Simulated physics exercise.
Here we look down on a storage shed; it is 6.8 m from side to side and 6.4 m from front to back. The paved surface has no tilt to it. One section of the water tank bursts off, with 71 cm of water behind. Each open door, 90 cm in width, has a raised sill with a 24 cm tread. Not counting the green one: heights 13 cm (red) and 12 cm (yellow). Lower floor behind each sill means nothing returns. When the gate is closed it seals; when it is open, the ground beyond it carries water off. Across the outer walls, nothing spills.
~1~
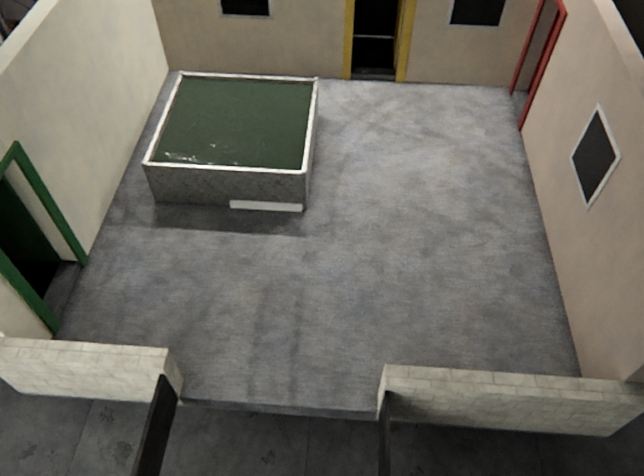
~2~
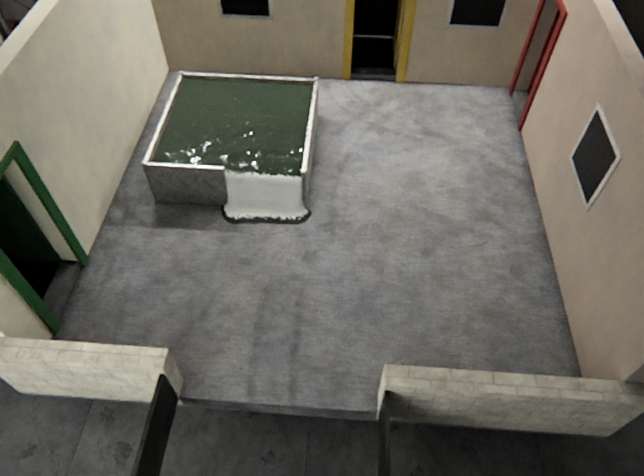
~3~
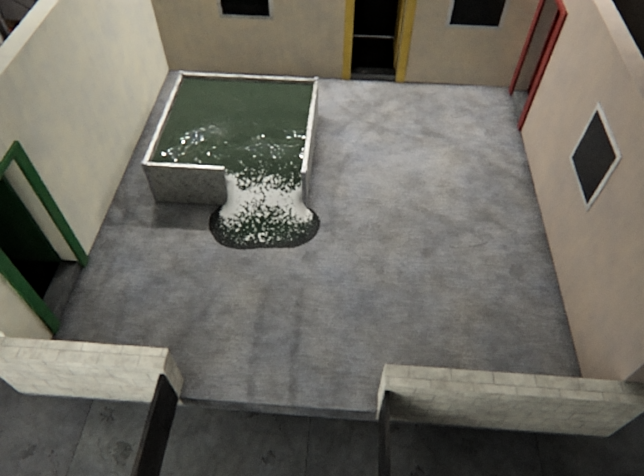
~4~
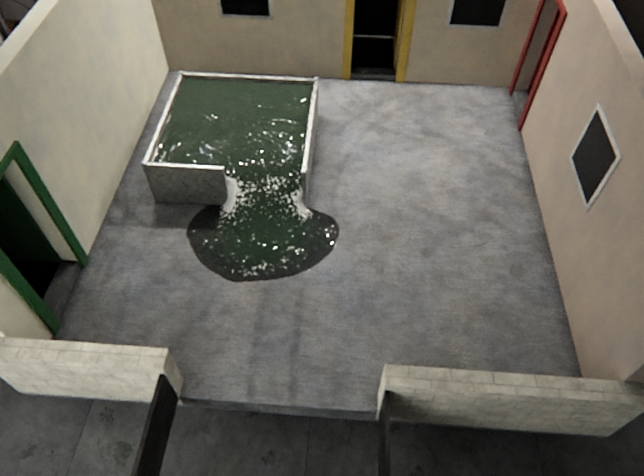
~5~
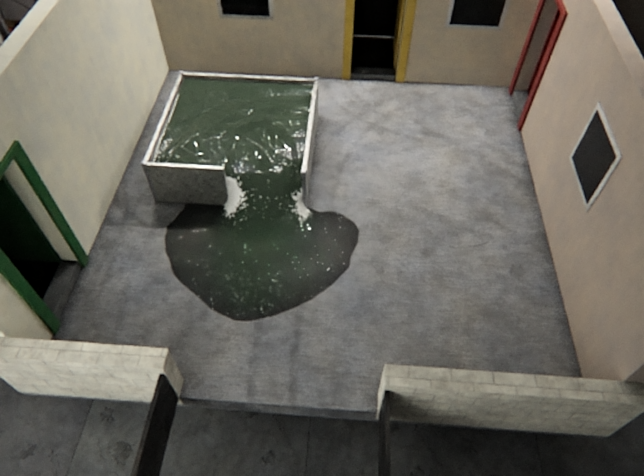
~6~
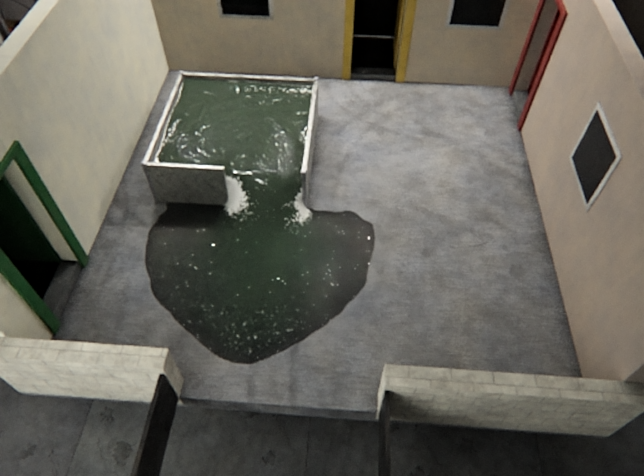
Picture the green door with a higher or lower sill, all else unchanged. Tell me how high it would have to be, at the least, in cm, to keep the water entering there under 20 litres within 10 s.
It would have to be about 7 cm.
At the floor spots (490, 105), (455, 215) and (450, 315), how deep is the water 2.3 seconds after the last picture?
In that order: 0, 0 and 2 cm.
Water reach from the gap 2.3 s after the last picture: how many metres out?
Around 5.2 m out.
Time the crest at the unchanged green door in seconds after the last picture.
Around 2.0 s, give or take.
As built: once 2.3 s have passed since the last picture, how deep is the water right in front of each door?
Depths, in cm - green: 11, red: 0, yellow: 0.
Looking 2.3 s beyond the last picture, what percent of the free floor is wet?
Wet: Close to 40 %.
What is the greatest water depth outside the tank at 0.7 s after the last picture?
Up to some 39 centimetres, I'd say.
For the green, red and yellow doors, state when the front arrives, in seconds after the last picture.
Arrival times - green 0.8 s, red 4.5 s, yellow 7.0 s.
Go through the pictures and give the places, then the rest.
In the first frame, still water, 71 cm deep, in the water tank at (238, 122); the green door at (40, 251) is dry.
In the second frame, the gap is at (266, 192), the front 0.4 m out at (233, 220); the back of the water tank holds 71 cm.
In the third frame, water pours out at (266, 195) and has run 0.8 m, to (239, 245); about 12 cm deep outside, 71 cm at the back.
In the fourth frame, the gap is at (266, 196), the front 1.4 m out at (233, 275); the back of the water tank holds 71 cm.
In the fifth frame, water pours out at (266, 196) and has run 2.0 m, to (234, 313); about 6 cm deep outside, 71 cm at the back.
In the sixth frame, water pours out at (266, 195) and has run 2.6 m, to a hidden place; about 5 cm deep outside, 66 cm at the back; the green door at (40, 251), 3.1 m from the gap, is still 1.2 m from the nearest water.
Then, 0.7 s after the last picture water covers 30 % of the floor, deepest (39 cm) near (269, 216); it has not reached the green door.
Then, 2.3 s after the last picture water covers 40 % of the floor, deepest (28 cm) near (54, 368); 11 cm at the green door, 0 litres in over its 17 cm sill.
Then, 9.3 s after the last picture water covers 95 % of the floor, deepest (9 cm) near (269, 216); 5 cm at the green door, 0 litres in over its 17 cm sill.
At the green door as built, the water peaked near 12 cm, 2.1 s after the last picture.
Run again over the same 10 s with other heights there, 26 litres in over 6.5 cm, 9 litres over 9 cm. The limit of 20 litres is kept from about 7 cm up.
